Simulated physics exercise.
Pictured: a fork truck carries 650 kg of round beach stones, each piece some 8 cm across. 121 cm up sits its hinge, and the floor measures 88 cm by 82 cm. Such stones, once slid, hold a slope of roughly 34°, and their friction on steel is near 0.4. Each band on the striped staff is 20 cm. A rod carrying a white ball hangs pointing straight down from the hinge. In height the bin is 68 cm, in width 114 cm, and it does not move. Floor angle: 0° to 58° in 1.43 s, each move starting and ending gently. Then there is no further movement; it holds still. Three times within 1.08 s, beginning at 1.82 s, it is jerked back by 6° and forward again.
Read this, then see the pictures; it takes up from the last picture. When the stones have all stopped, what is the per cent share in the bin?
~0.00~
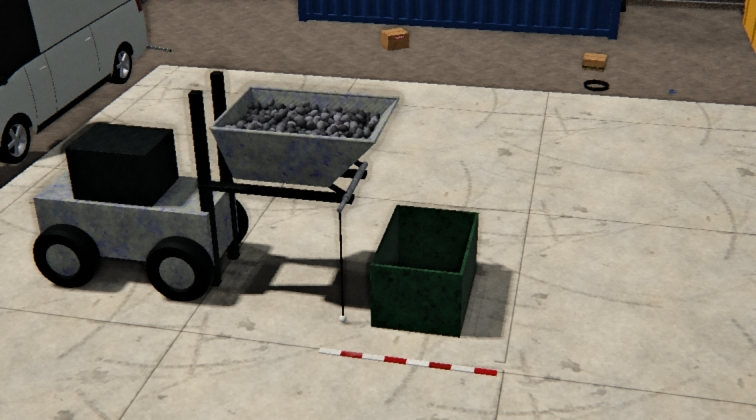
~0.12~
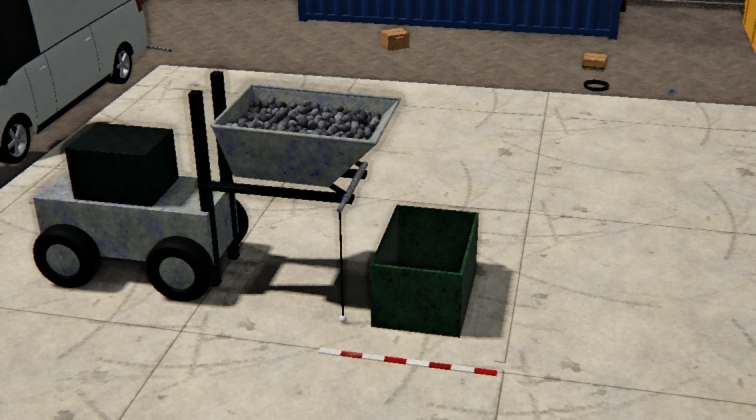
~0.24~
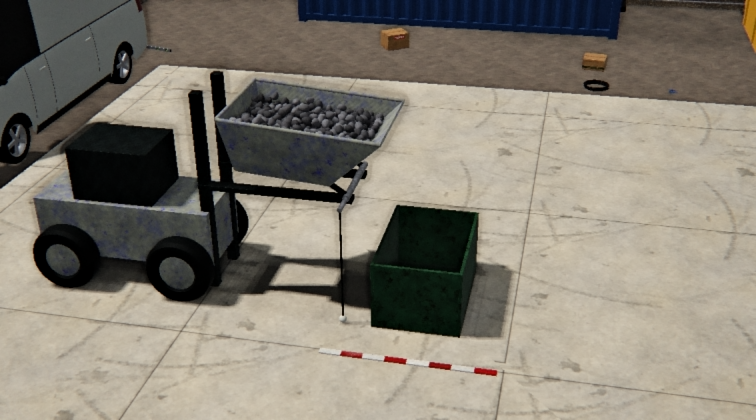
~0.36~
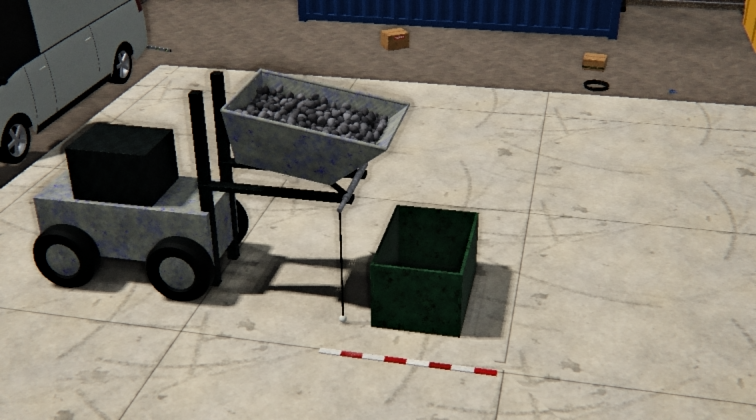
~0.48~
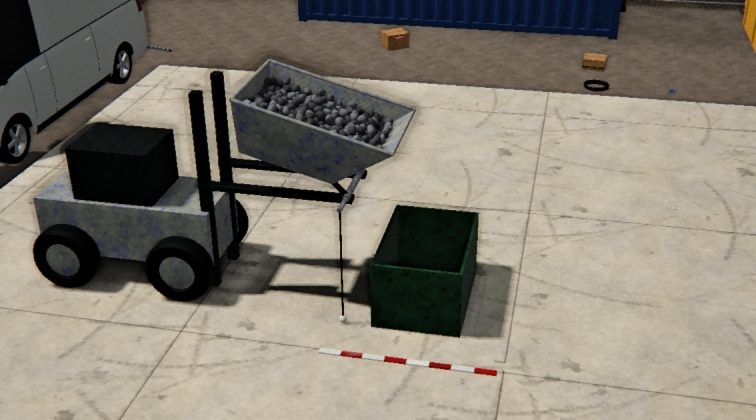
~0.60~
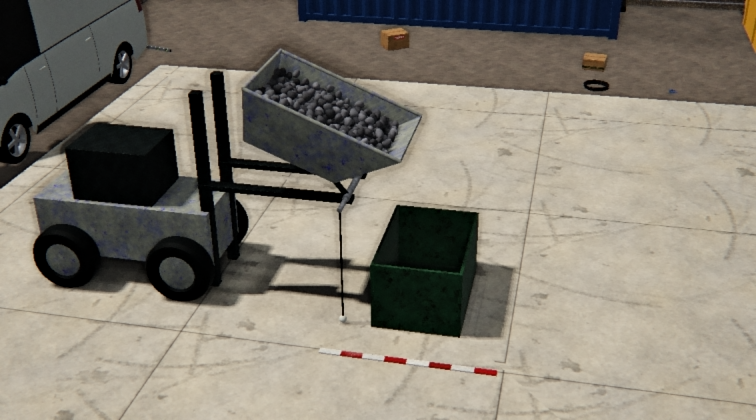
The share is about 45 per cent.
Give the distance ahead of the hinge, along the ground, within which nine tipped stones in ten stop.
Around 210 centimetres.
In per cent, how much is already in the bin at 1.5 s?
10 per cent, give or take.
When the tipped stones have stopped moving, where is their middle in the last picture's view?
Middle at around (473, 296), I'd say.
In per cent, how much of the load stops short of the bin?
About 0 per cent.
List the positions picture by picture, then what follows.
Lip at (375, 142), floor tilted 0°, highest stones at (313, 116), in the first frame.
Lip at (376, 143), floor tilted 1°, highest stones at (306, 115); the stones move at 0.2 m/s on average, in the second frame.
The skip is at 4°, its lip at (380, 145); the top of the load is at (294, 110); the stones move at 0.4 m/s on average, in the third frame.
Lip at (386, 149), floor tilted 9°, highest stones at (280, 101); the stones move at 0.6 m/s on average, in the fourth frame.
The skip is at 15°, its lip at (393, 155); the top of the load is at (273, 89); the stones move at 0.6 m/s on average, in the fifth frame.
The skip is at 22°, its lip at (400, 162); the top of the load is at (279, 80); the stones move at 0.7 m/s on average, in the sixth frame.
After 1.1 s the floor is at 49°; 100 % in the skip; the foremost stones are at (416, 164).
After 1.5 s the floor is at 58°; 86 % in the skip, 11 % in the bin, 3 % beside or beyond the bin; the foremost stones are at (473, 246).
After 3.3 s the floor is at 58°; 22 % in the skip, 25 % in the bin, 53 % beside or beyond the bin; the foremost stones are at (704, 315).
After 6.0 s the floor is at 58°; 0 % in the skip, 46 % in the bin, 54 % beside or beyond the bin; the foremost stones are at (704, 315).
